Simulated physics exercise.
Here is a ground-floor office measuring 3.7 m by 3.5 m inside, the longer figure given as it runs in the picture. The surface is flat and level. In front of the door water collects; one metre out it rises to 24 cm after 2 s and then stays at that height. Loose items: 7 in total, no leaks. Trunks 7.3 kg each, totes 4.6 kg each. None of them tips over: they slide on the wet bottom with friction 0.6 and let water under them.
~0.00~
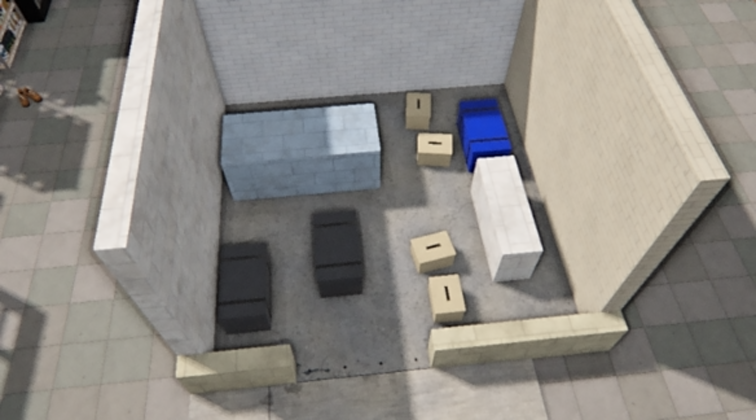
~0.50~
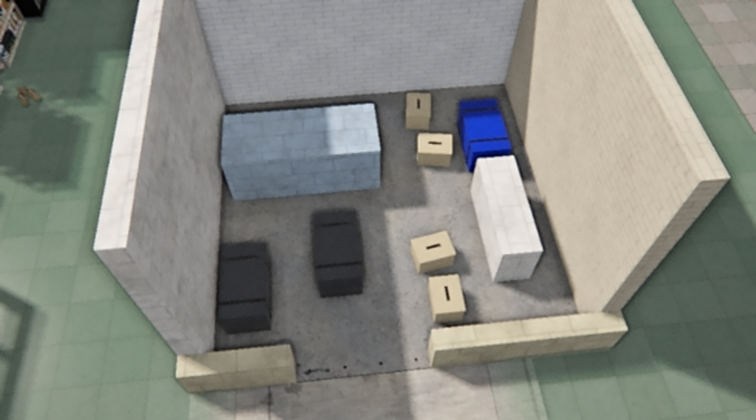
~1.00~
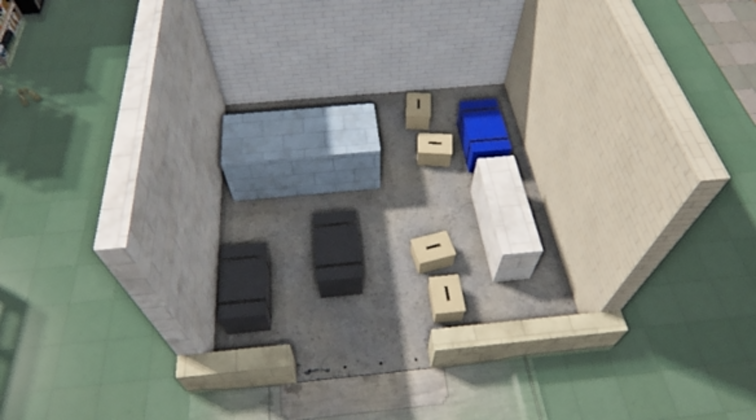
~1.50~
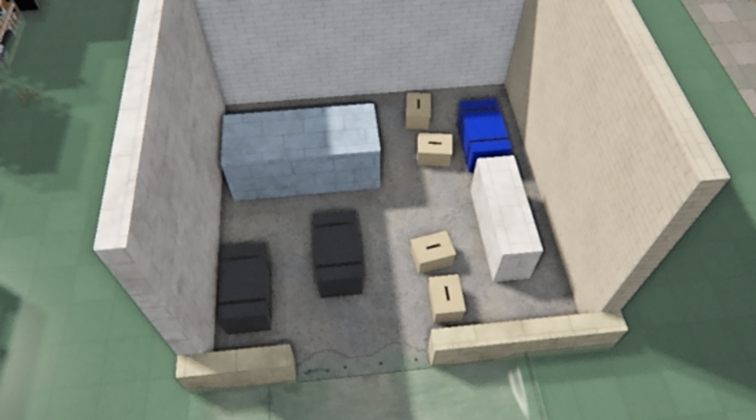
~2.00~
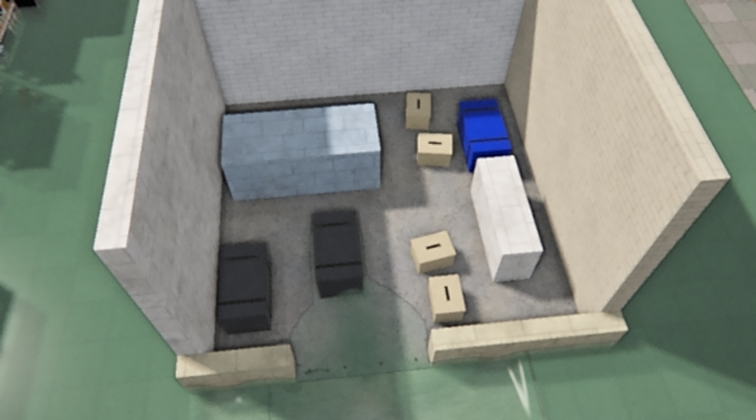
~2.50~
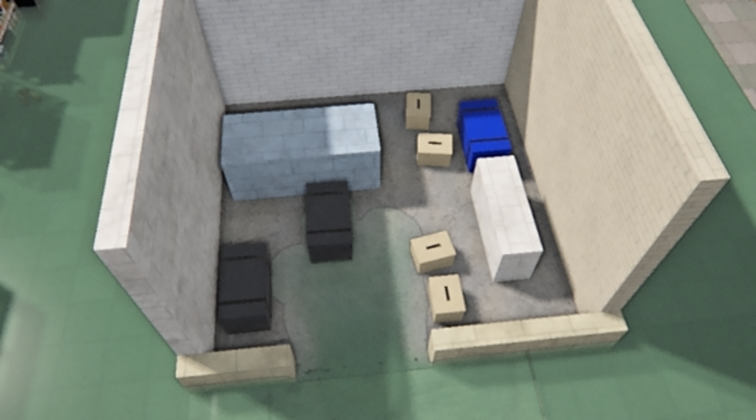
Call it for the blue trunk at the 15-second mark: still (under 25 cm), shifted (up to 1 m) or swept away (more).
Shifted.
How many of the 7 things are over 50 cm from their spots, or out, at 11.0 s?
The number by then is 4.
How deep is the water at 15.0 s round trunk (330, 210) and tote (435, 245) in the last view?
Around 19 cm and 19 cm.
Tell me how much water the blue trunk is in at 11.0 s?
The depth there is around 16 cm.
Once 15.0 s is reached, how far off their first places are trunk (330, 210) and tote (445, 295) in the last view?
Respectively 60 and 250 centimetres.
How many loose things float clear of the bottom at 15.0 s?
Count: 7.
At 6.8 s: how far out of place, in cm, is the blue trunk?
Close to 40 cm.
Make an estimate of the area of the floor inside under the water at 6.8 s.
I'd put it close to 11.5 m2.
After 3.5 s the blue trunk is near (485, 125), 0.0 m from its start, aground; 1 afloat.
After 6.8 s the blue trunk is near (518, 134), 0.4 m from its start, afloat; 6 afloat.
After 11.0 s the blue trunk is near (517, 131), 0.4 m from its start, afloat; 7 afloat.
After 15.0 s the blue trunk is near (518, 128), 0.4 m from its start, afloat; 7 afloat.
